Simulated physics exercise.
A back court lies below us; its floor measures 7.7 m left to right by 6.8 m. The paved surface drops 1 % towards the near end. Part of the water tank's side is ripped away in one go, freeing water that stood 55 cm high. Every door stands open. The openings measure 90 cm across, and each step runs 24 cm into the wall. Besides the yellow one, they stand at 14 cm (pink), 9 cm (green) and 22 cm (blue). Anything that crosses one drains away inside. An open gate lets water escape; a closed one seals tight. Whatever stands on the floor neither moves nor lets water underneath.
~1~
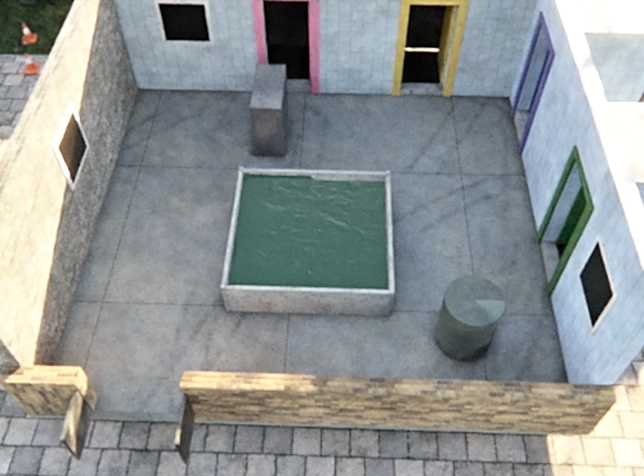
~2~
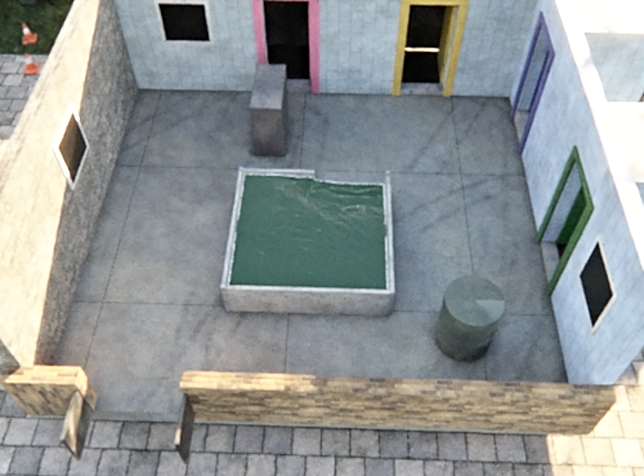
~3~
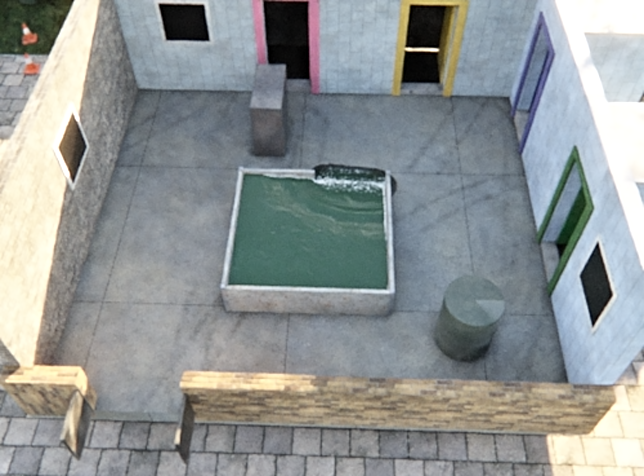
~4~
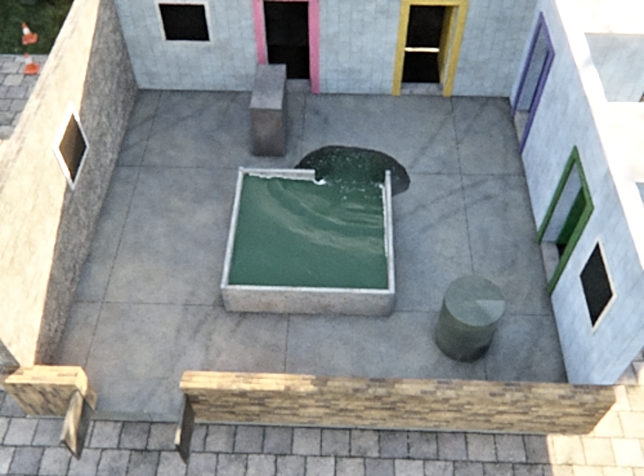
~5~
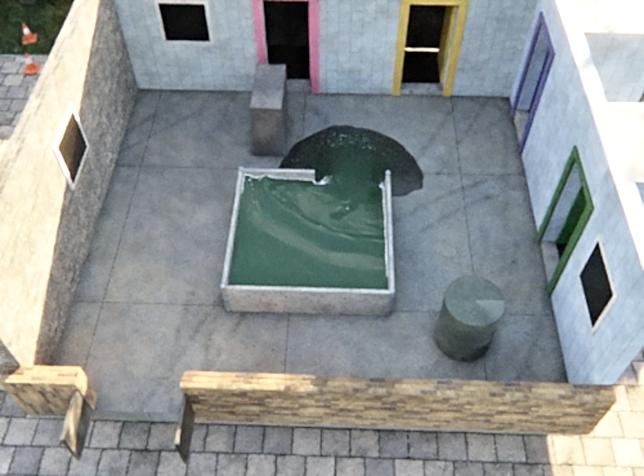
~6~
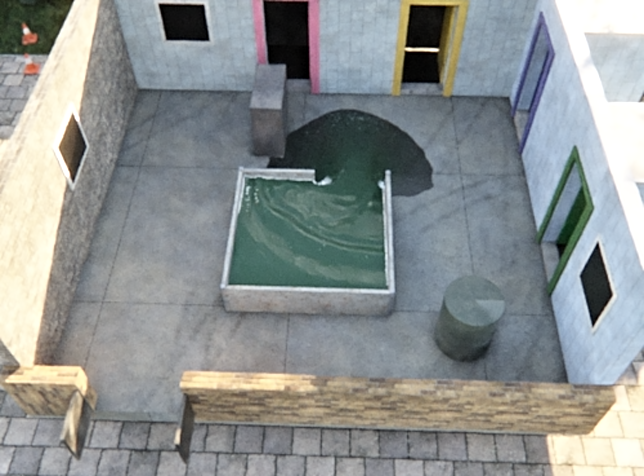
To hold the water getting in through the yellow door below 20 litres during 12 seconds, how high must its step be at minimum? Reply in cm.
17 cm.
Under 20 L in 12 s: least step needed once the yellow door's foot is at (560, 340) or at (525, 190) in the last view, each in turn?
You'd want about 8.0 cm there first, then about 6.5 cm.
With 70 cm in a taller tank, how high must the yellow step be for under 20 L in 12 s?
In that case, roughly 22 cm.
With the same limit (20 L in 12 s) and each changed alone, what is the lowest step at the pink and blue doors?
About 16 cm at pink and about 15 cm at blue.
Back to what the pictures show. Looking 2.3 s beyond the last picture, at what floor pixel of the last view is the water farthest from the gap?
Lab note: Front tip approx. at (156, 93).
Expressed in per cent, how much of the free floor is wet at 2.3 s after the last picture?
Roughly 30 percent of the floor is wet.
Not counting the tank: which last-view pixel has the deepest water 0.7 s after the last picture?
At about pixel (364, 189).
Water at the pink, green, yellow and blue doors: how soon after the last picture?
Pink 0.5 s, green 3.8 s, yellow 0.6 s, blue 1.6 s.
Then, 0.7 s after the last picture water covers 15 % of the floor, deepest (31 cm) near (364, 189); 6 cm at the yellow door, 0 litres in over its 11 cm step.
Then, 2.3 s after the last picture water covers 30 % of the floor, deepest (32 cm) near (504, 101); 20 cm at the yellow door, 44 litres in over its 11 cm step.
Then, 11.3 s after the last picture water covers 95 % of the floor, deepest (13 cm) near (566, 410); 7 cm at the yellow door, 89 litres in over its 11 cm step.
At the yellow door as built, the water peaked near 21 cm, 1.5 s after the last picture.
Run again over the same 12 s with other heights there, 32 litres in over 15 cm, 3 litres over 20.5 cm. The limit of 20 litres is kept from about 17 cm up.
